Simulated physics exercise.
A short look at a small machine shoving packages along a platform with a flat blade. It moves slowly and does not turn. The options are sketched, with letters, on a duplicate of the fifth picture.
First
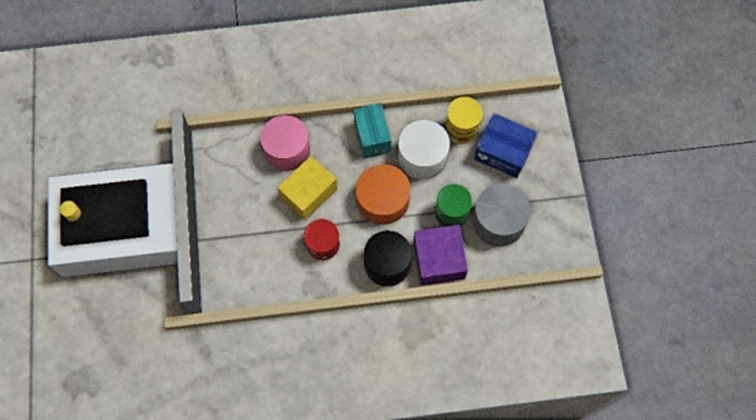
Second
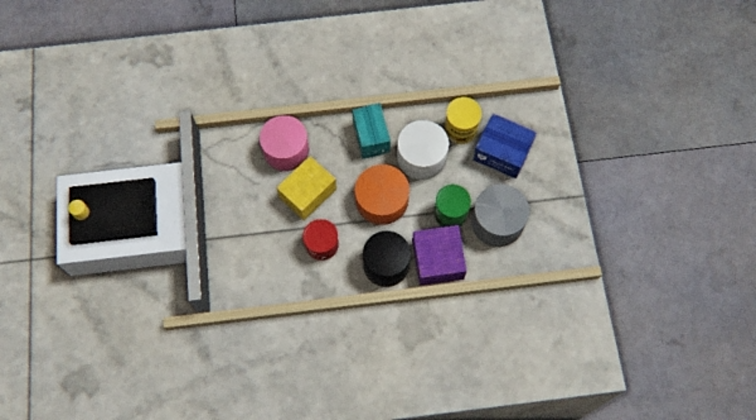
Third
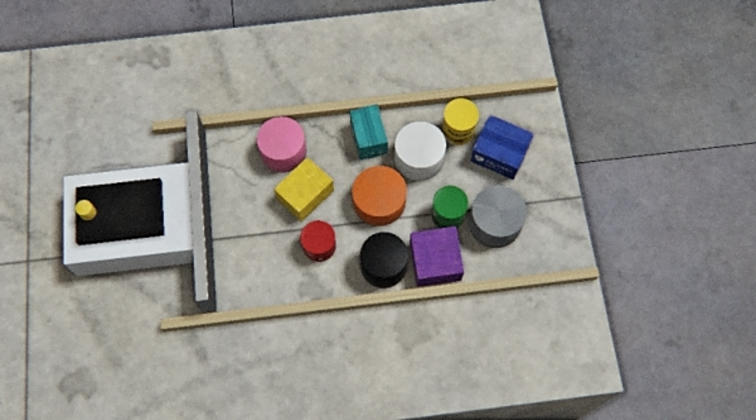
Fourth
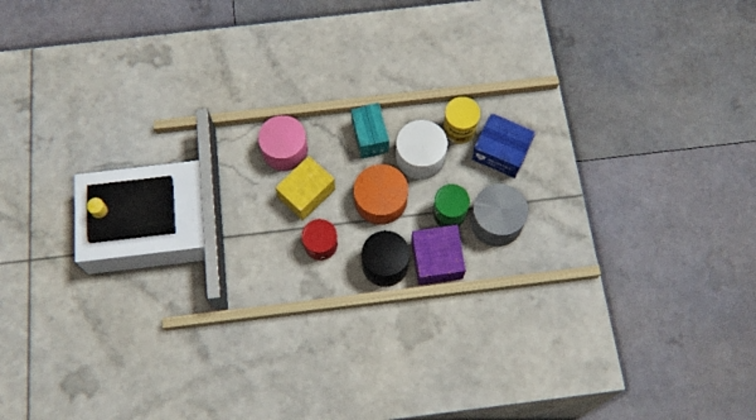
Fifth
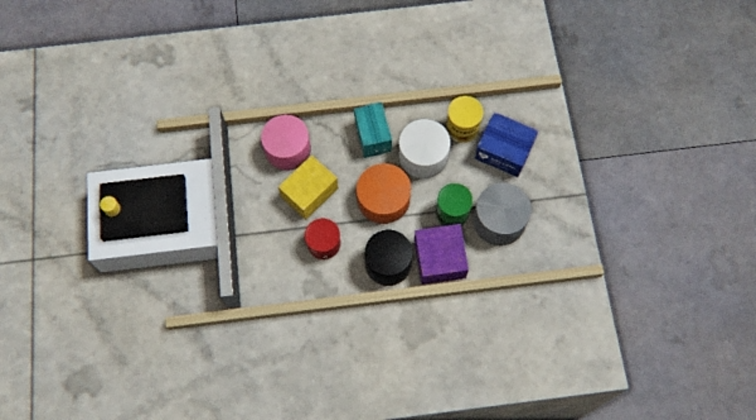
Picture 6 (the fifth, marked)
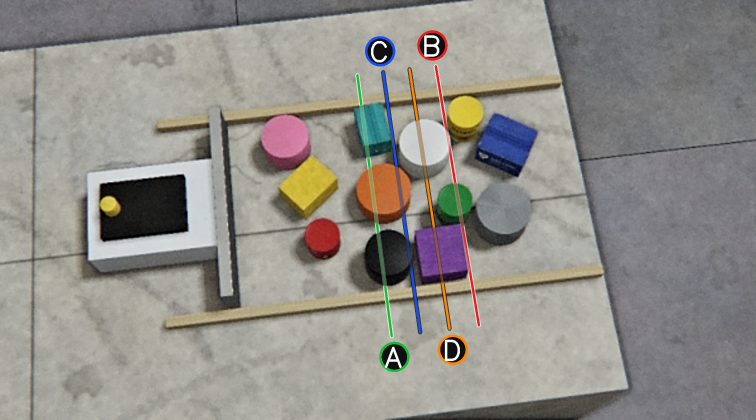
On a pale stone platform between two thin wooden rails, a small white machine with a flat grey blade sits at the left of a cluster of colourful canisters and boxes. It creeps slowly to the right, narrowing the gap to the pink canister, while the packages stay where they are, untouched.
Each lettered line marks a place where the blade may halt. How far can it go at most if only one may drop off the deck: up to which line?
No second one falls up to B.
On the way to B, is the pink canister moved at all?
Yes.
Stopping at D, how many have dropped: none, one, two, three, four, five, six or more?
The count is none.
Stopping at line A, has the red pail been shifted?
Yes.
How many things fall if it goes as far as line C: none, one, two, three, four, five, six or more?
By then, none.
On the marked copy, A at (374, 199); B at (456, 189); C at (401, 195); D at (429, 192).
Taking B. A third of the way, robot (236, 196); pink canister (331, 137); red pail (336, 238).
Two thirds of the way, robot (322, 186); grey canister (540, 221); blue box (524, 142).
When it is over, robot (386, 179); blue box (574, 137); grey canister (593, 236); none fallen.
As for the rest, A is within the limit but short; C is within the limit but short; D is within the limit but short.
